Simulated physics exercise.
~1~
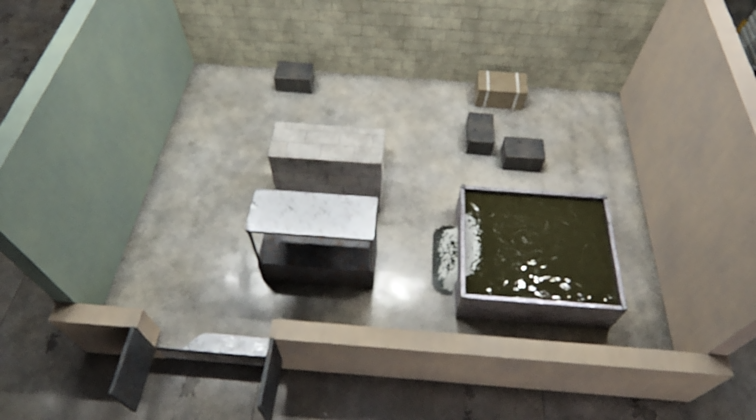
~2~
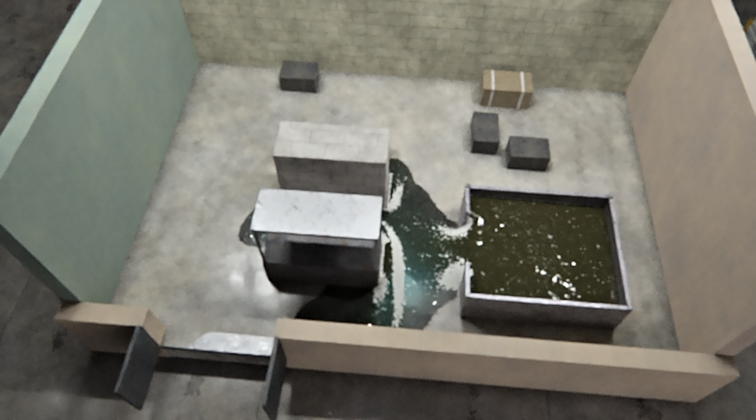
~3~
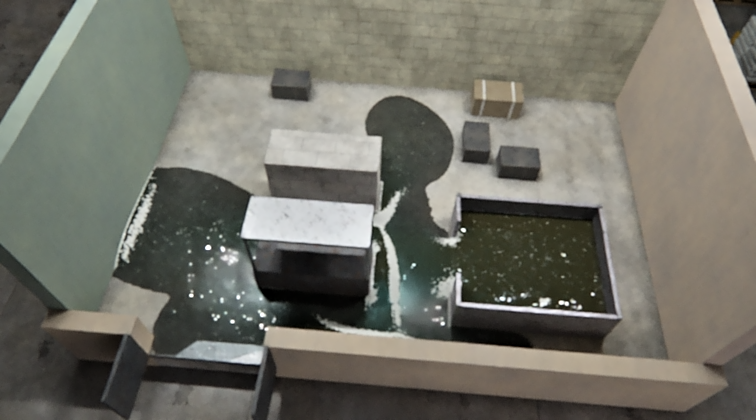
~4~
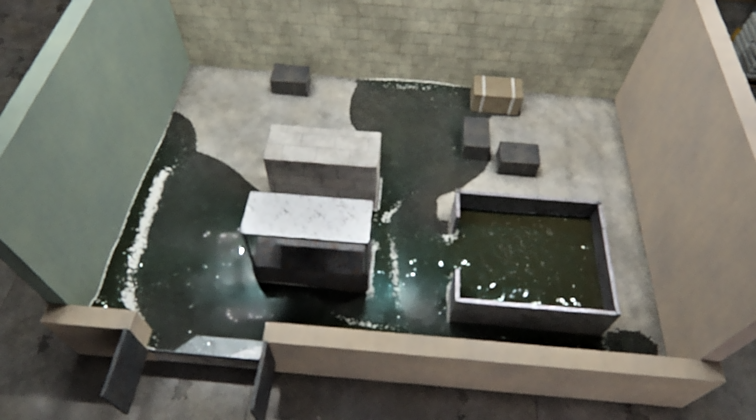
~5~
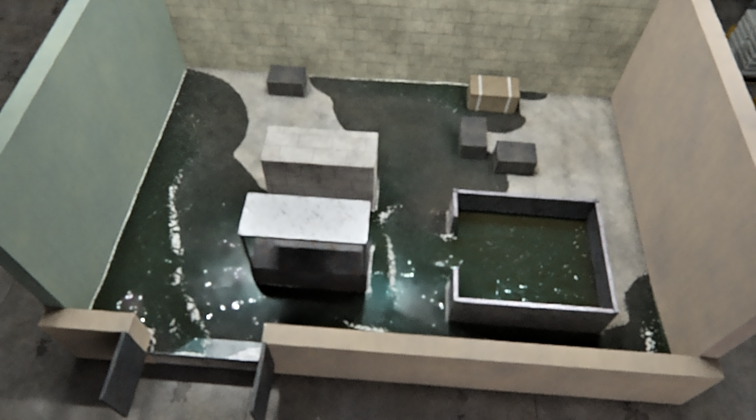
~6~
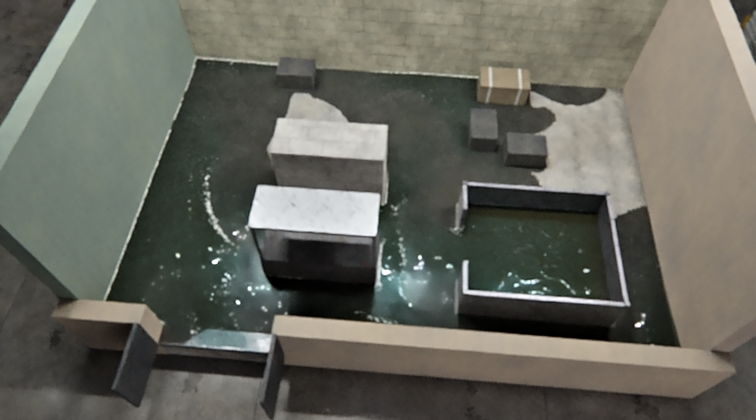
Dark, greenish water fills a grey-walled tank at the right of a concrete-floored room, seen from high above the near wall by a slightly swaying camera. Two pale grey blocks stand left of centre, with small dark boxes and a strapped brown crate towards the back. Water bursts from the tank's left side and rushes around the blocks. It spreads to the green left wall and the doorway at the near left, then reaches the brick back wall. Finally it covers most of the floor, leaving dry patches while the boxes and crate stay put.
